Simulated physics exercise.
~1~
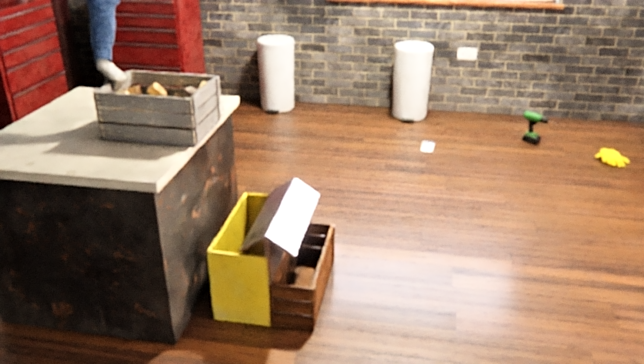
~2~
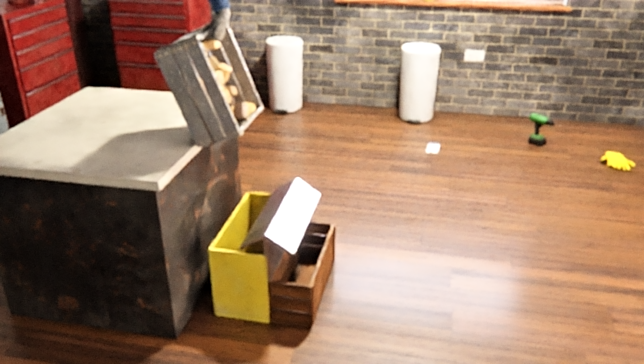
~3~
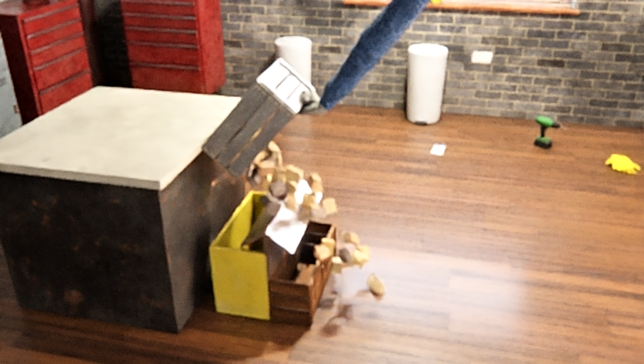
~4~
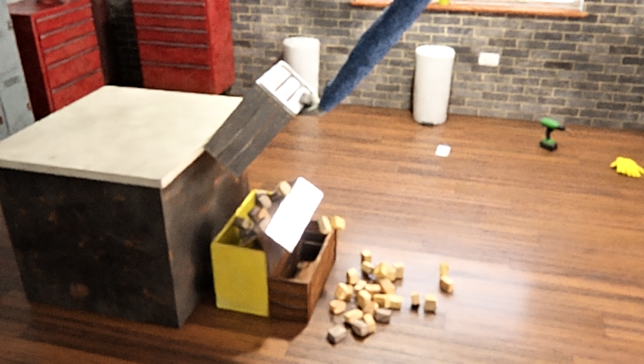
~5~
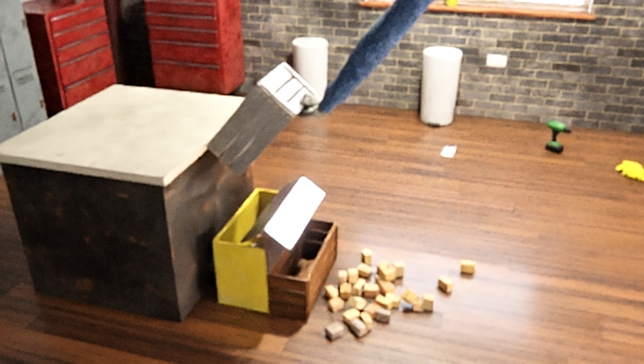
A grey wooden tote filled with small timber offcuts sits near the edge of a bench, gripped by a blue arm. The arm tips it over the right edge, above a yellow tote and a brown wooden tub with a sloping ridge between them. As it turns further, the offcuts tumble out in a stream, striking the ridge and bouncing off to the right. Some gather in the yellow tote, but more scatter across the floor beyond the tub. The grey tote stays held upside down at a slant as the spilled pieces settle in a loose patch on the floorboards.
